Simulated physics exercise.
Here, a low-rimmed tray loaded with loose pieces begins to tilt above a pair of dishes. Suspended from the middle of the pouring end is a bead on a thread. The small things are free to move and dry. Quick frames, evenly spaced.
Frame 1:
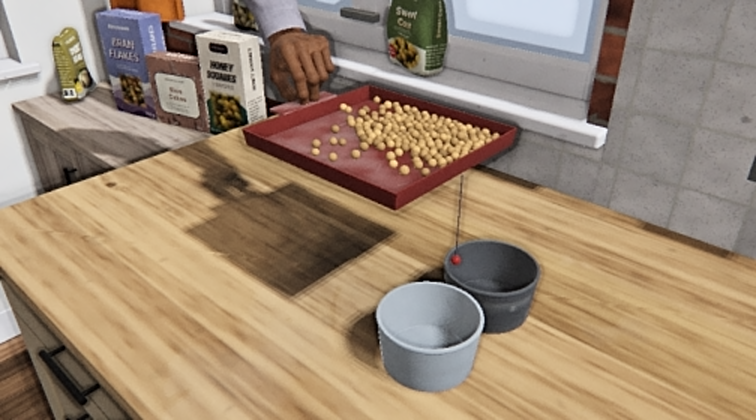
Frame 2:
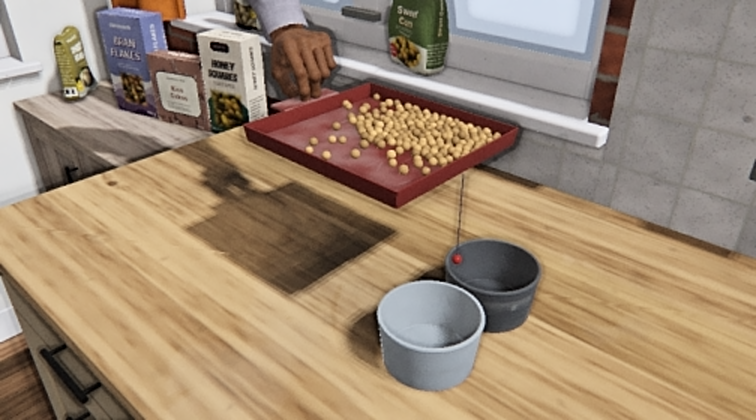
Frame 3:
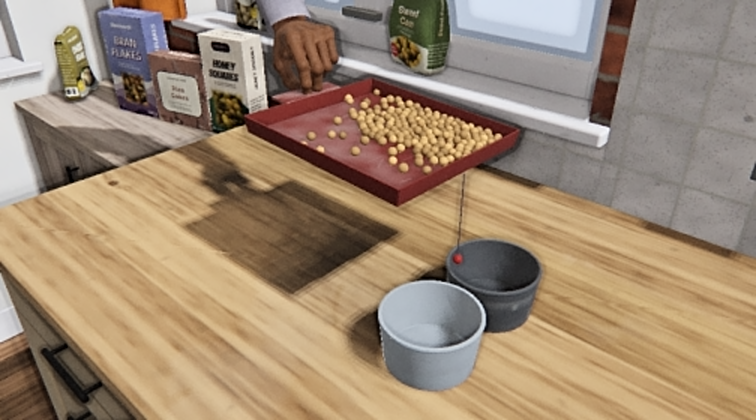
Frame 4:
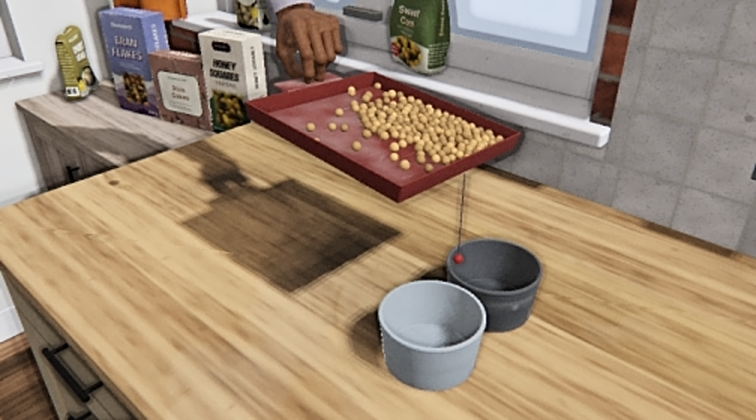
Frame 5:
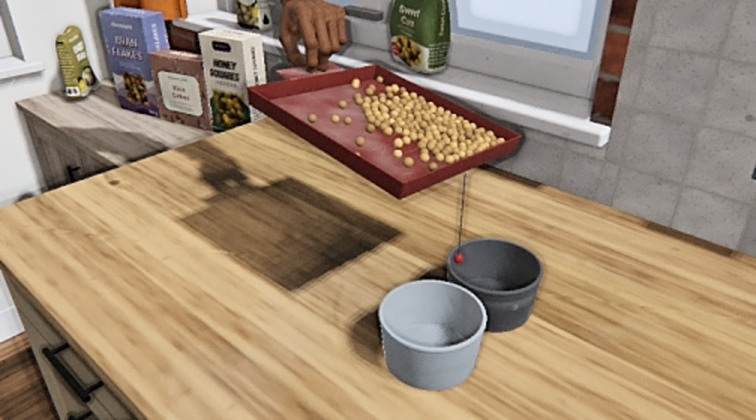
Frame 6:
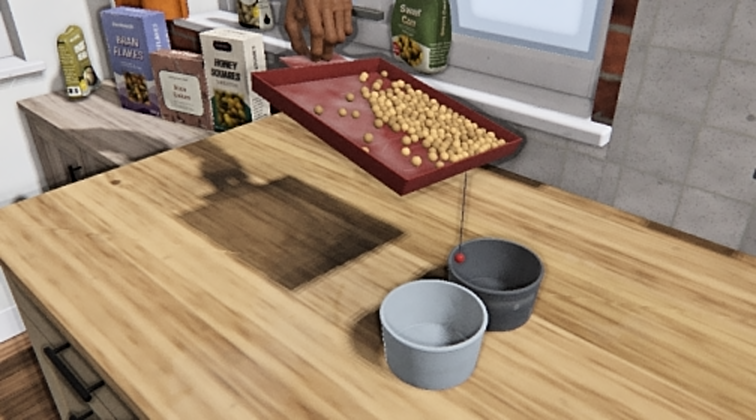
A hand slowly tilts a red tray of round wooden beads above two gray dishes.
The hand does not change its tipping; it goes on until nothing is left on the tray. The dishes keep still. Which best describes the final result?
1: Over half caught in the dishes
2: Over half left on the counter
The answer is 2.
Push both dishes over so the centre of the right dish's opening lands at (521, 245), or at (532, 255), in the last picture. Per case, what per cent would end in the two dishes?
Trial 1 around 90 percent, trial 2 around 70 percent.
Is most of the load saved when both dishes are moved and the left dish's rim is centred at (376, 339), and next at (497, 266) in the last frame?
Place 1: Lower than half; place 2: Higher than half.
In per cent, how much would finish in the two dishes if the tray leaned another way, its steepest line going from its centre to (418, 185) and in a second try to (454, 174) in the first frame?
90 % and 70 %.
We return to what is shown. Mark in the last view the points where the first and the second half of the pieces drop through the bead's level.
Roughly at (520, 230) first, and then at (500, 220).
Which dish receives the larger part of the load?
Winner, as observed: The right-positioned one.
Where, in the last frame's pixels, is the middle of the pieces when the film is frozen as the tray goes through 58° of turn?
Its middle sits at about pixel (465, 117).
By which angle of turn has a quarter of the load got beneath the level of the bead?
Approx. 80° from level.
Just after the last frame, tray tipped steeply; almost all on the tray; just a few outside both; just a few in the air.
A moment on, tray tipped right over; about a tenth on the tray; roughly a quarter in the right dish; roughly half outside both; about a tenth in the air.
Further on, tray tipped past a quarter turn; roughly a quarter in the right dish; roughly two thirds outside both.
When it is over, tray tipped past a quarter turn; not one in the left dish; roughly a quarter in the right dish; roughly two thirds outside both.
